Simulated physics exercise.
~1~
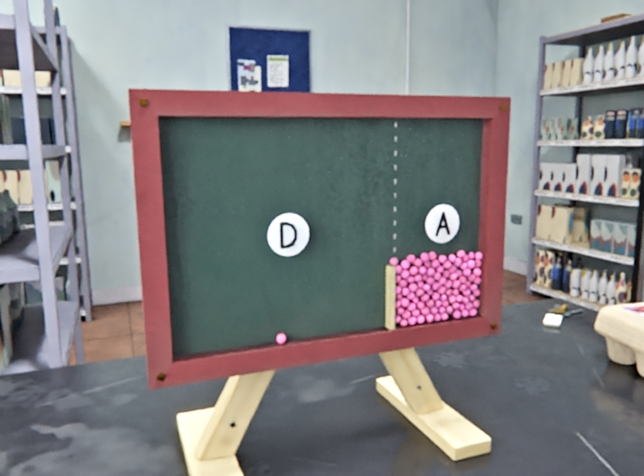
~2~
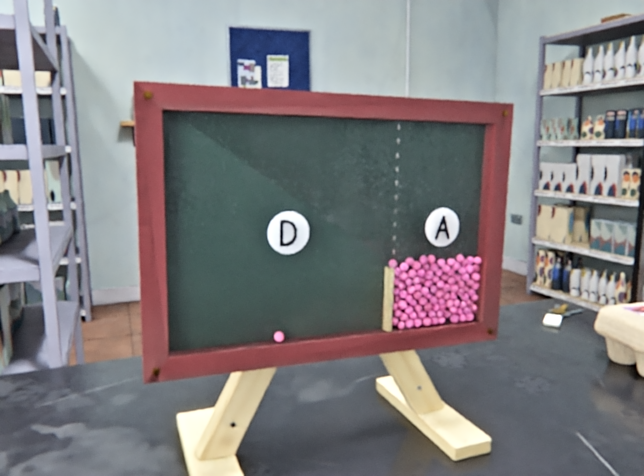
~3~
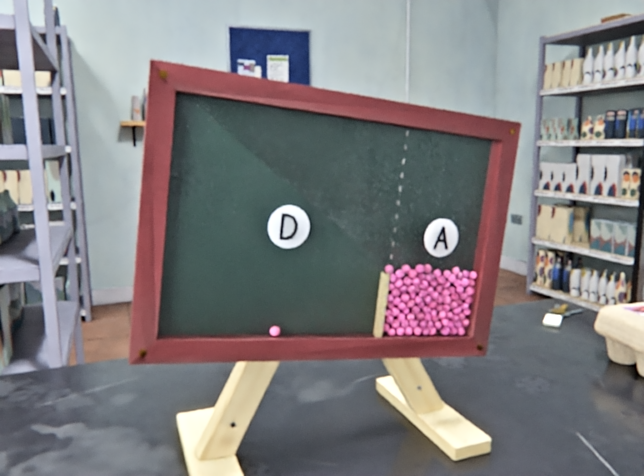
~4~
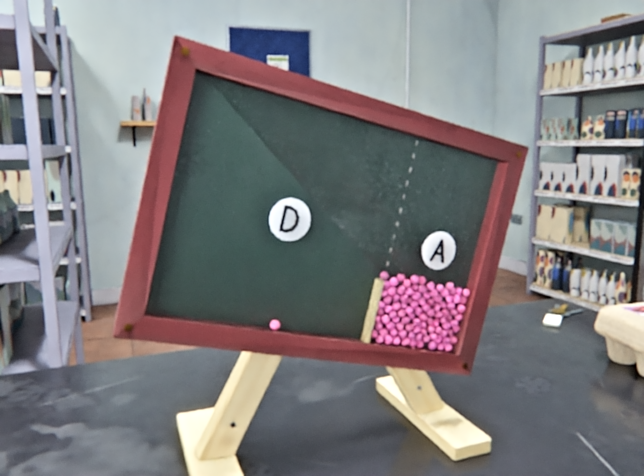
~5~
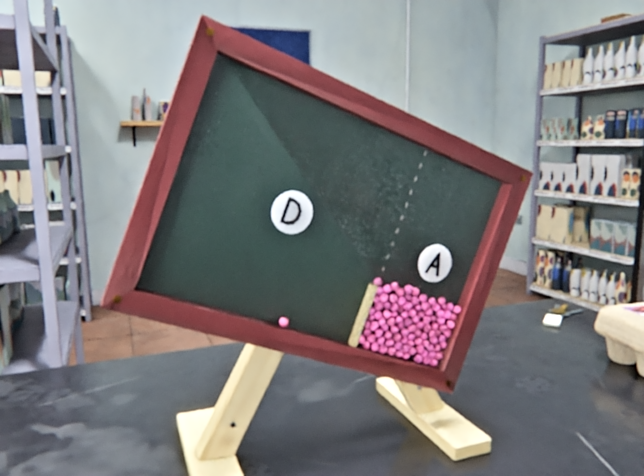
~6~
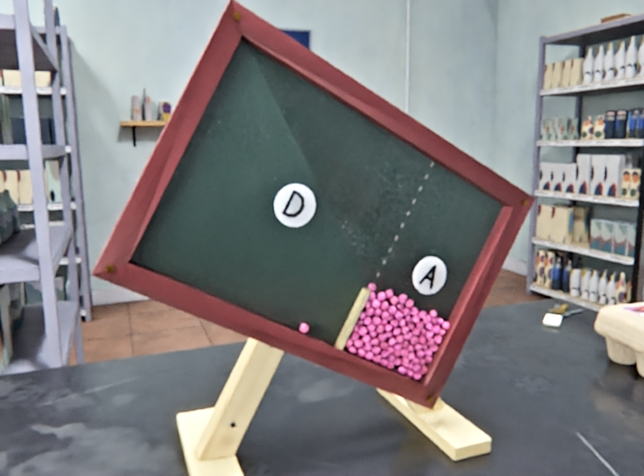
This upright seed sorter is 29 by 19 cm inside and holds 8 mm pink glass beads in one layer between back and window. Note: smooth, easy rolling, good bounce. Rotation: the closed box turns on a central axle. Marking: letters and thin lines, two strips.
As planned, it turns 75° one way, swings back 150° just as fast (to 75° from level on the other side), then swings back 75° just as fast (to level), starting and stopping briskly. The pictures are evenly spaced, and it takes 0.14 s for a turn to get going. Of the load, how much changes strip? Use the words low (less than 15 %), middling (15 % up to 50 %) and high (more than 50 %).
The share is high.
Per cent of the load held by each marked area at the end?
Strip A: 45; strip D: 55.
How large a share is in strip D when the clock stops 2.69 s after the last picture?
It works out at roughly 55 per cent.
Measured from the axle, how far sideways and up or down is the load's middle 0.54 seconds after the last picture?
Position estimate: Left 2 cm, below 12 cm.
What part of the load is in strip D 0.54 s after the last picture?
I'd say close to 0 in a hundred.
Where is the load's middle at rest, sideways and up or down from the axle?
The middle sits around 1 cm left of it and 8 cm below it.
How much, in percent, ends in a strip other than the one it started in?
Around 55 per cent, give or take.
Then, 0.54 s later than the last picture, it stands 75° clockwise; the beads' middle is 2 cm left of and 12 cm below the centre; A 100 %; 0 % have changed strip.
Then, 2.69 s later than the last picture, it stands 37° anticlockwise; the beads' middle is 1 cm right of and 7 cm below the centre; A 45 %, D 55 %; 55 % have changed strip.
Then, 3.15 s later than the last picture, it stands level; the beads' middle is 3 cm left of and 7 cm below the centre; A 45 %, D 55 %; 55 % have changed strip.
At rest 4.1 s after the last picture, it stands level; A 45 %, D 55 %; 55 % have changed strip.
